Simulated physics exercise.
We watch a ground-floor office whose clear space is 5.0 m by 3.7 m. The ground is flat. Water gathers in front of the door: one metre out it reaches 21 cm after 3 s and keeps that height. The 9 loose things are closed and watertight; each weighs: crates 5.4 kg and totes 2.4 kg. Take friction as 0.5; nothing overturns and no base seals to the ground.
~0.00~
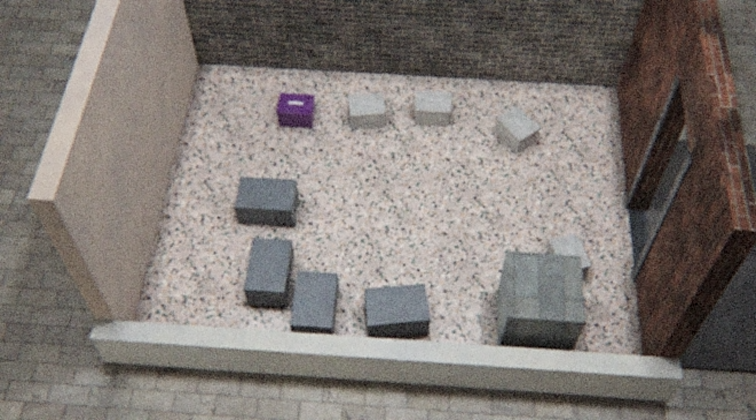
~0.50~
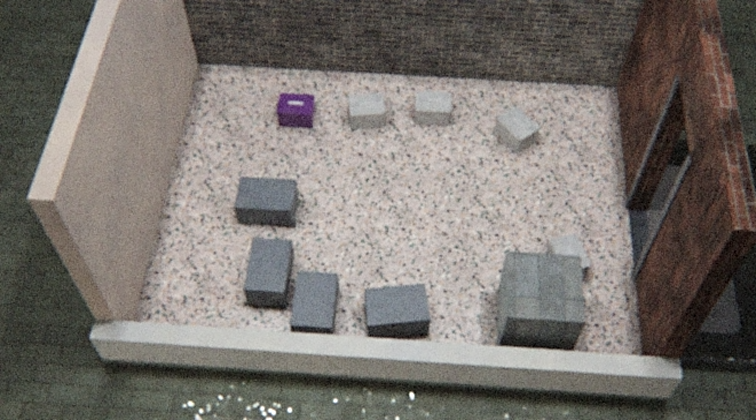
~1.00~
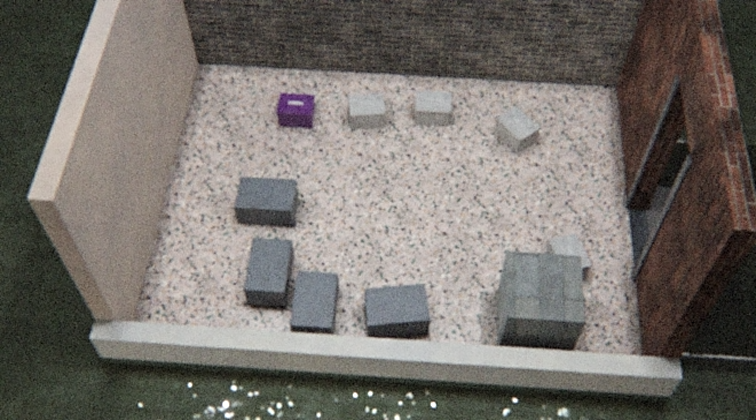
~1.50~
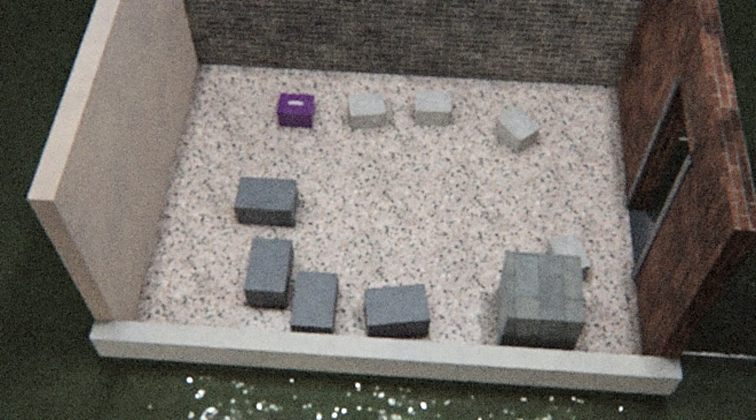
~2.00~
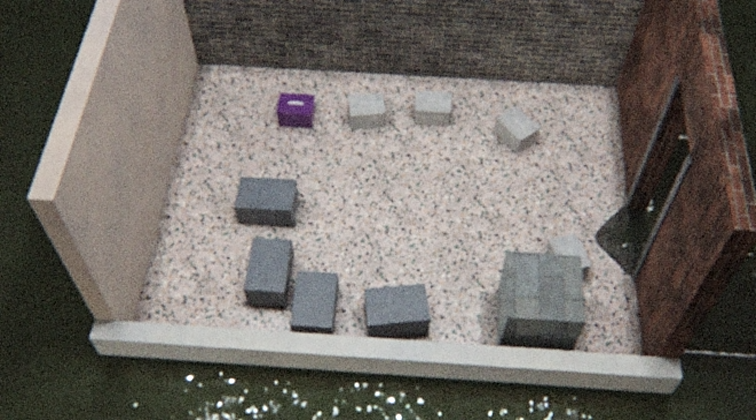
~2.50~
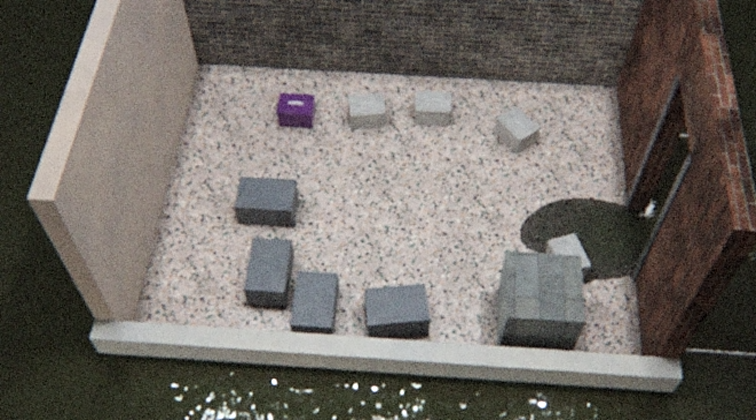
Dark water spread over the paving outside a small walled room, then crept in through the doorway on the right and pooled across the speckled floor, while the purple box and gray blocks stayed still.
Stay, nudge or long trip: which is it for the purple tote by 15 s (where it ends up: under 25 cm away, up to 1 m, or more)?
Purple tote slides a little.
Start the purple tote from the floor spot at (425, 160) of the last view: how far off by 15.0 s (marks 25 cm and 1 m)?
It ends far away.
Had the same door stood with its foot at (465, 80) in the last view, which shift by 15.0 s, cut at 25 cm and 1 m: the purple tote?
In that case the purple tote ends far away.
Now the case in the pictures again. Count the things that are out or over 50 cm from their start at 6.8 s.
By then 7.
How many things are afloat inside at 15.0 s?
9 of them.
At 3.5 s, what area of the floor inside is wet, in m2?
Some 4.0 m2.
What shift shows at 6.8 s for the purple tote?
Roughly 60 cm by then.
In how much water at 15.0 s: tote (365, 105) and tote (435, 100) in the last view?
Roughly 10 and 10 cm.
After 3.5 s the purple tote is near (296, 104), 0.0 m from its start, aground; 0 afloat.
After 6.8 s the purple tote is near (249, 77), 0.7 m from its start, aground; 7 afloat.
After 11.0 s the purple tote is near (230, 63), 1.0 m from its start, afloat; 9 afloat.
After 15.0 s the purple tote is near (294, 59), 0.6 m from its start, afloat; 9 afloat.
